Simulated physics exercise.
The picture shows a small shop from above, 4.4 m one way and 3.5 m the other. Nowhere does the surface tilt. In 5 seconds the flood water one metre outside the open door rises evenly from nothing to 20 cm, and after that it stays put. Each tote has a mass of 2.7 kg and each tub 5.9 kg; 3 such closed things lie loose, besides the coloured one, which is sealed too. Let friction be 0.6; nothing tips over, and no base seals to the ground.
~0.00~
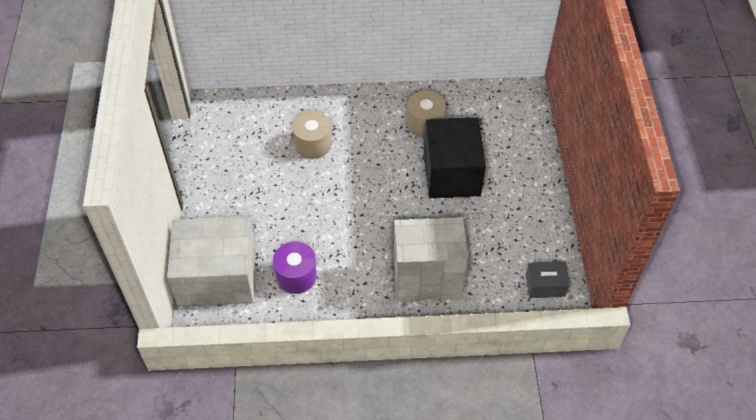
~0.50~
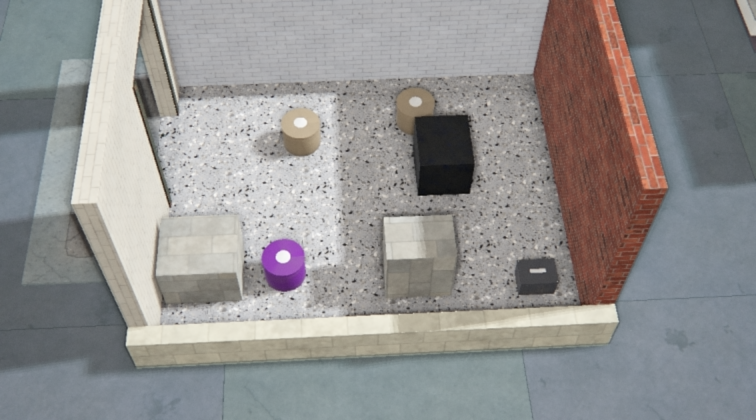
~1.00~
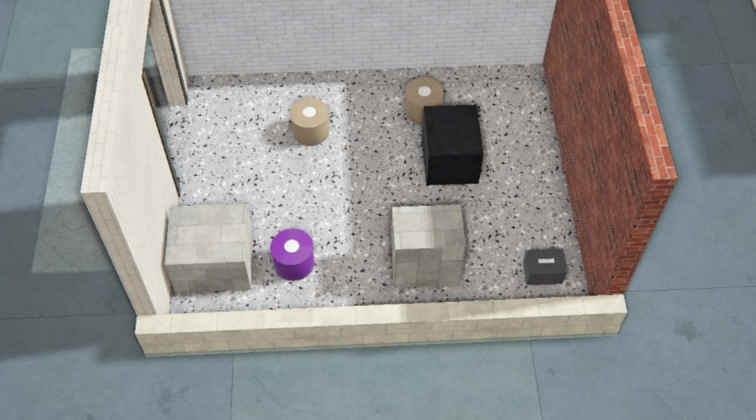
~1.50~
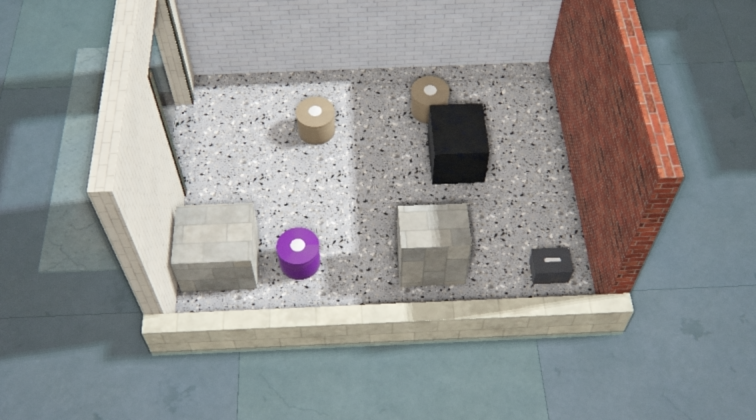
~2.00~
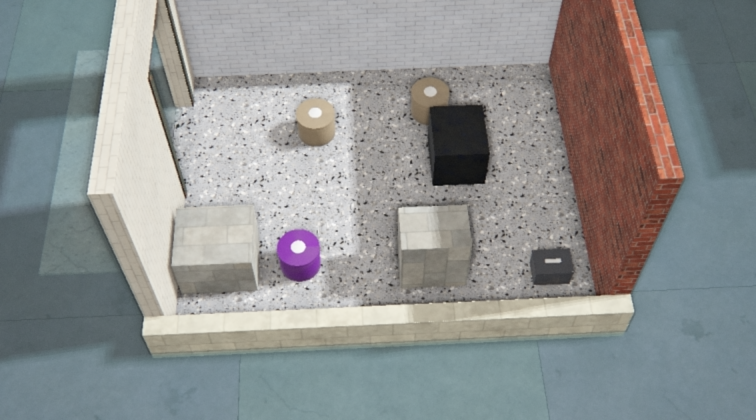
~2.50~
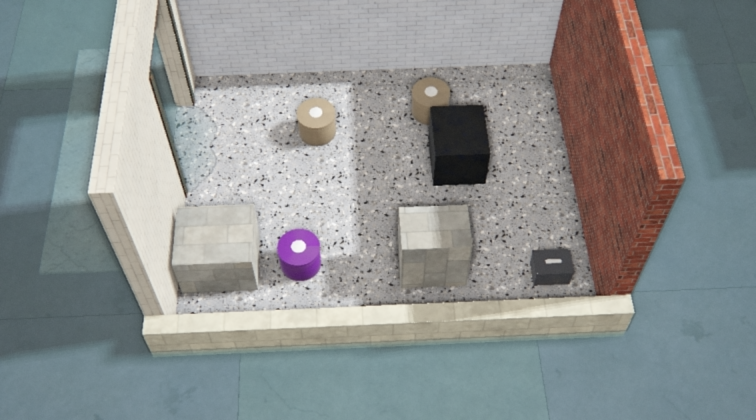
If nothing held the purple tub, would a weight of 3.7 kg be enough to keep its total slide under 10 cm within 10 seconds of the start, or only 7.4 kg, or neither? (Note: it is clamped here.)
Most likely it will manage with only the heavier mass.
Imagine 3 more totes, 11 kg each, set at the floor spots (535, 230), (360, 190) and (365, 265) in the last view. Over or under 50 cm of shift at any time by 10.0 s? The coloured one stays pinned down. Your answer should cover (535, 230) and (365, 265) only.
Below the mark, then below the mark.
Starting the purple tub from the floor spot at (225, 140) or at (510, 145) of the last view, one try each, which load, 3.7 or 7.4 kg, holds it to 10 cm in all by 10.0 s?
Try by try, no option works; no option works.
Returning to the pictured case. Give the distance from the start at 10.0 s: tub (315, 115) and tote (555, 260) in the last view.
In turn: 200 cm, 80 cm.
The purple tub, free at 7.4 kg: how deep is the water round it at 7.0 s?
2 cm, roughly.
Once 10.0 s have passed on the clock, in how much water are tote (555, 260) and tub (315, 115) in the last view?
Around 7 cm and 9 cm.
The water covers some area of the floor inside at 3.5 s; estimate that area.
Wet: Near 1.5 m2.
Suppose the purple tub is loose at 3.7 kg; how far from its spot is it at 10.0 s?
About 20 cm.
After 3.5 s the purple tub would be 0 cm from its start with 3.7 kg and 0 cm from its start with 7.4 kg; 0 cm of water round it then.
After 4.5 s the purple tub would be 0 cm from its start with 3.7 kg and 0 cm from its start with 7.4 kg; 0 cm of water round it then.
After 7.0 s the purple tub would be 1 cm from its start with 3.7 kg and 0 cm from its start with 7.4 kg; 2 cm of water round it then.
After 10.0 s the purple tub would be 24 cm from its start with 3.7 kg and 0 cm from its start with 7.4 kg; 4 cm of water round it then.
